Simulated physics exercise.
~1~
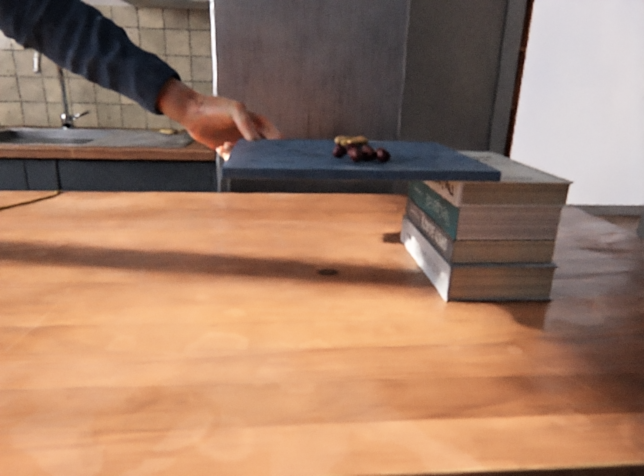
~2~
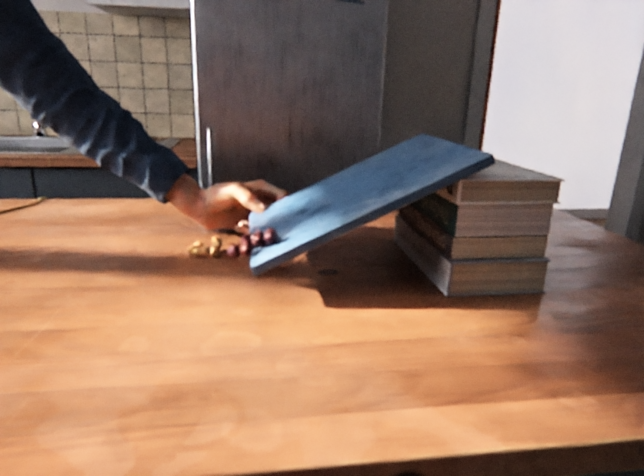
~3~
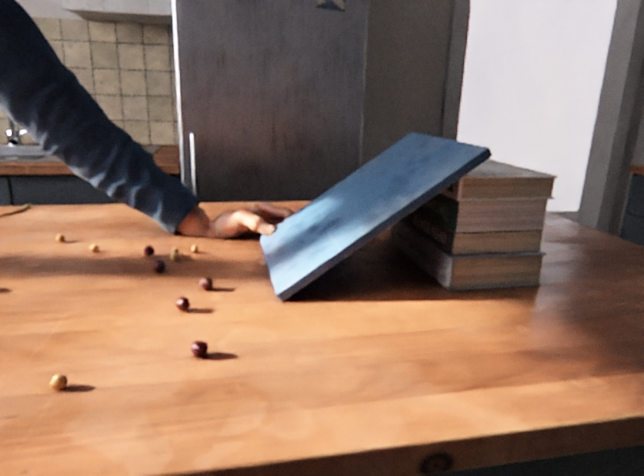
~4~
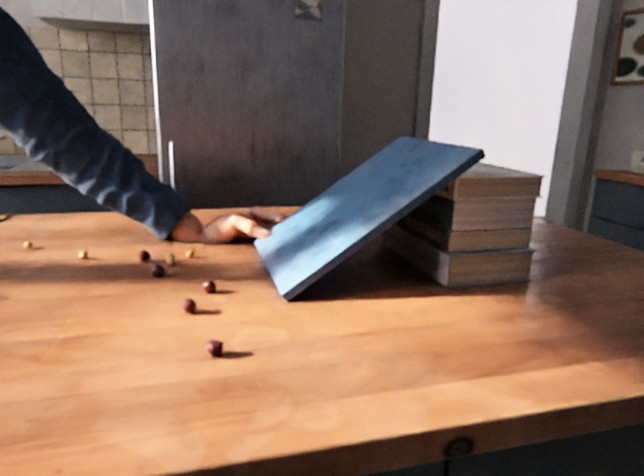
In a kitchen, seen from across a wooden counter as the view drifts slightly sideways, a hand in a dark blue sleeve holds the left end of a blue board whose right end rests on a stack of thick books. Small dark red and yellowish balls sit in two little heaps on the board. The hand lowers the held end to the counter, and the balls roll down the slope and spill off leftward. They scatter across the wood, the yellowish ones mostly farther out than the dark ones. At the end, the hand stays at the foot of the steeply leaning board, with fewer yellowish balls in view.
